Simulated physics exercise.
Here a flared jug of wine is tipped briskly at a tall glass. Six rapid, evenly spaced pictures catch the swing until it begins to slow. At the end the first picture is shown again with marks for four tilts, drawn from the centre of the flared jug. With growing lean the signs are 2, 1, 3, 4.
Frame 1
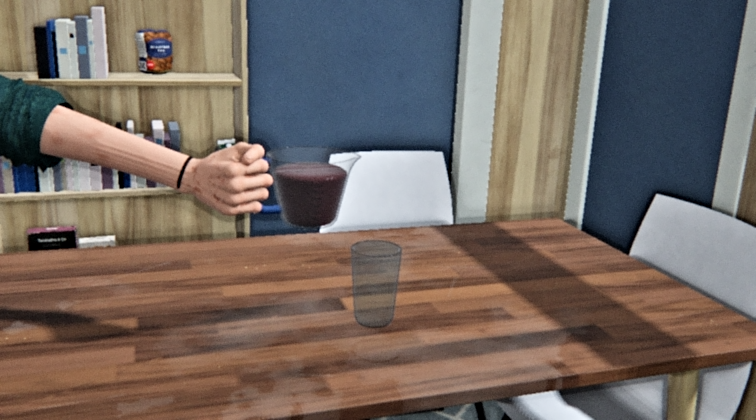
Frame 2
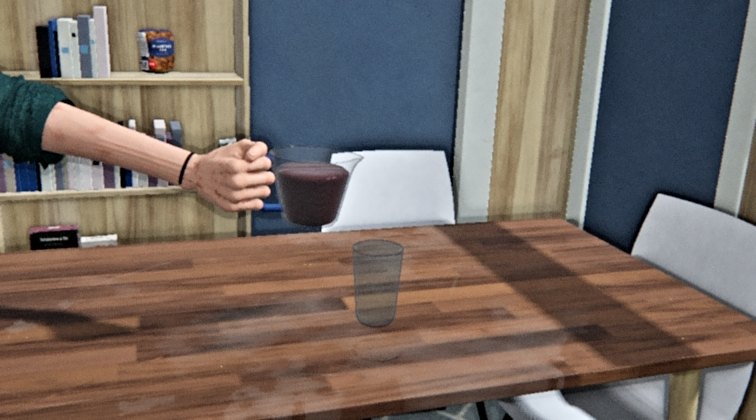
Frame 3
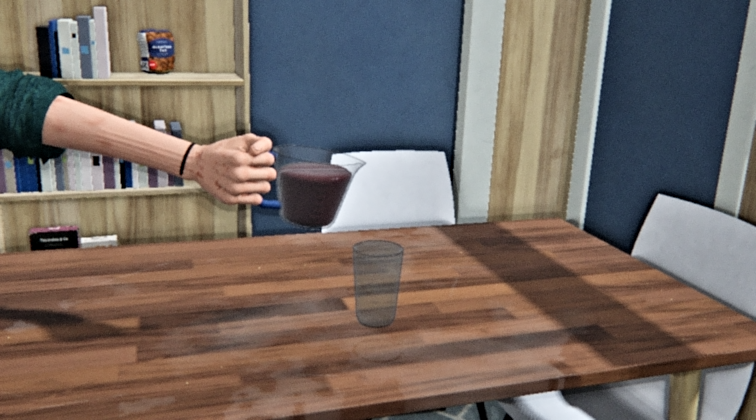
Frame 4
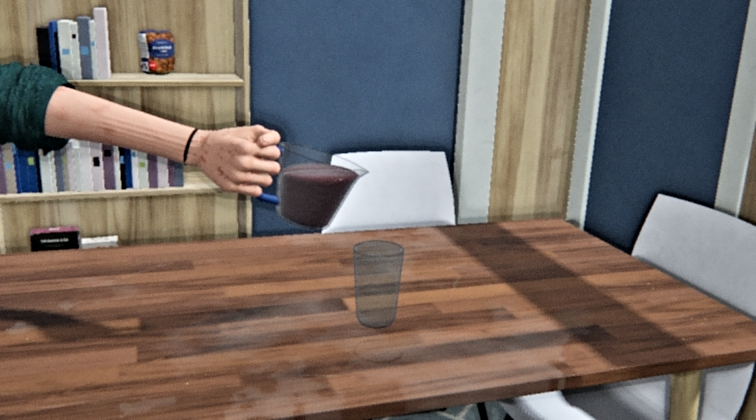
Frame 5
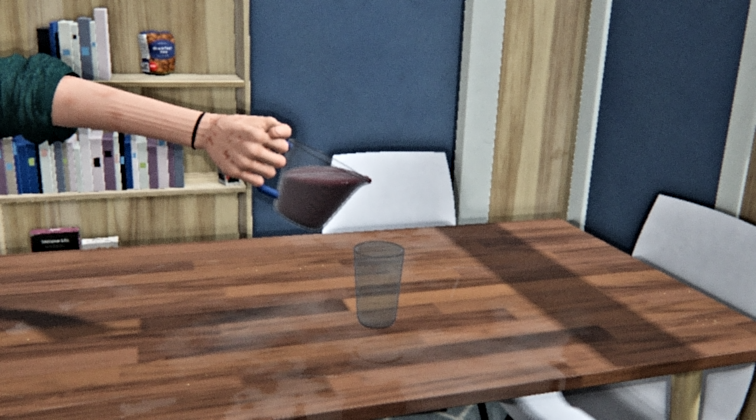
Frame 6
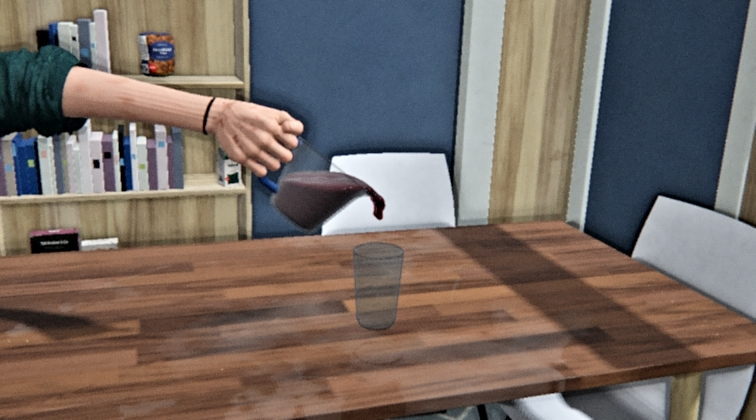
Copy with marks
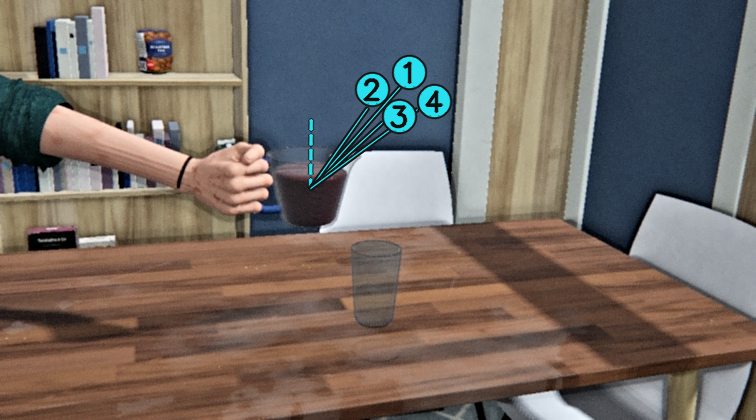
A hand reaching in from the left, with a dark green sleeve and black wristband, holds a clear jug of dark red wine above a wooden table, seen from slightly above by a still camera. A tall, empty grey glass stands below, before white chairs, a bookshelf and blue wall panels. The hand tilts the jug rightward, slowly then more steeply, until wine slips over its lip.
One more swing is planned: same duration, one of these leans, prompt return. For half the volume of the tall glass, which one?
3 is best.
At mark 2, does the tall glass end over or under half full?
Under.
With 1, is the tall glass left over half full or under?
Under.
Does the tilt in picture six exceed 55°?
No.
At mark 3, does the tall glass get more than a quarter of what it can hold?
Yes, clearly.
On the marked copy, 1 at (399, 87); 2 at (367, 108); 3 at (382, 122); 4 at (417, 109).
For mark 1, the tall glass ends with about 36 % of what it can hold; 5 % of the wine is spilt.
For mark 2, the tall glass ends with about 24 % of what it can hold; 3 % of the wine is spilt.
For mark 3, the tall glass ends with about 51 % of what it can hold; 6 % of the wine is spilt.
For mark 4, the tall glass ends with about 71 % of what it can hold; 4 % of the wine is spilt.
